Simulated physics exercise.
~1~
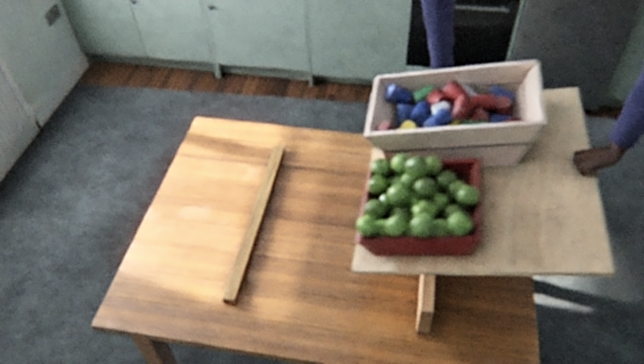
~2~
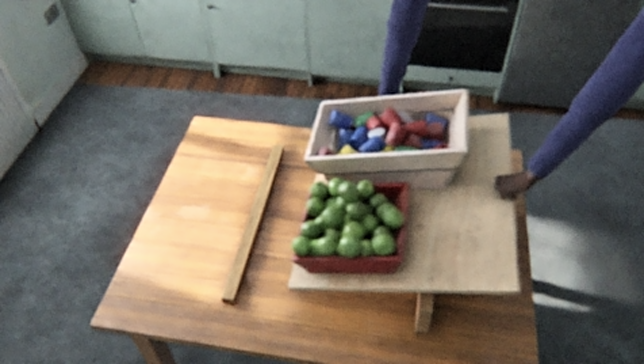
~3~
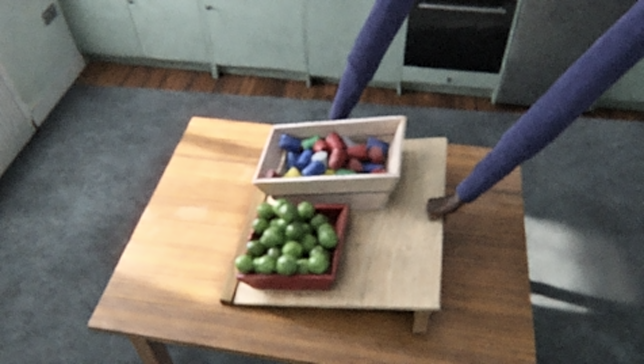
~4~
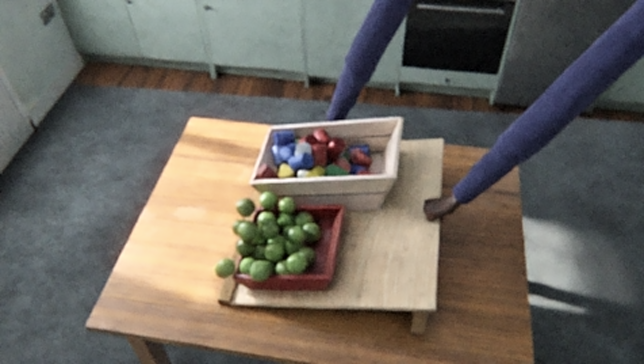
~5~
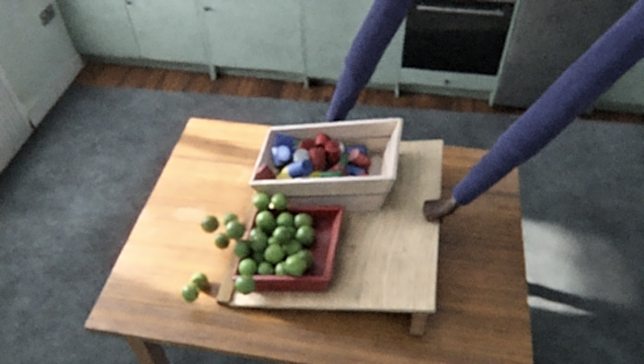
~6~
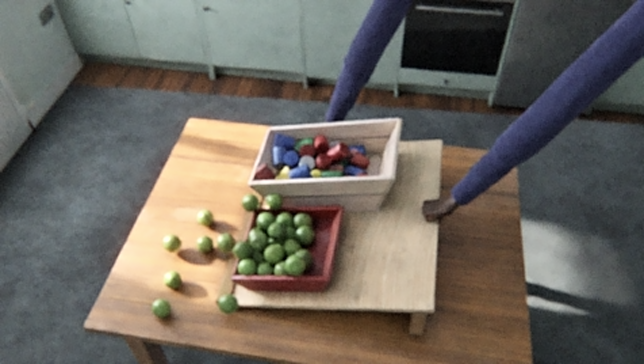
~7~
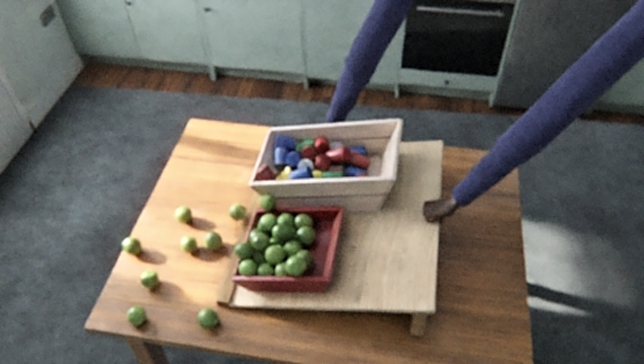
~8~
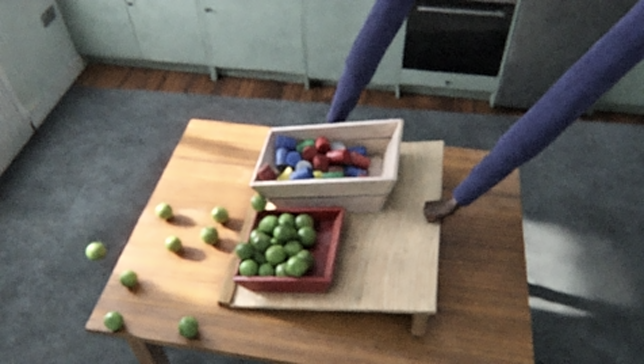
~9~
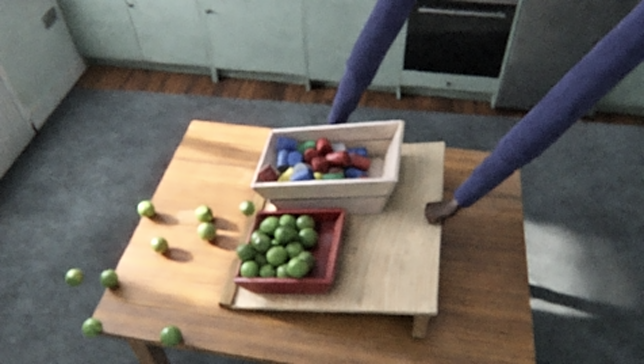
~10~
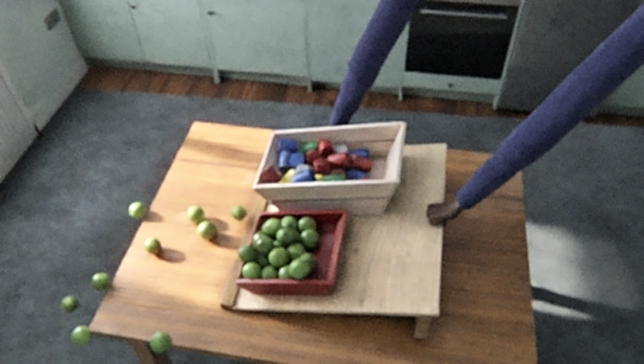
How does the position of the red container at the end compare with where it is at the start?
At the start the red container is over the right part of the table, and at the end it is farther left and slightly lower in view, close to the batten near the middle of the table.
The clip shows hands lowering a board with a red container of green apples and a wooden container of colourful items leftward onto a table, where it stops at a batten. Several apples spill left, some dropping past the table's edge, while the colourful items stay in.
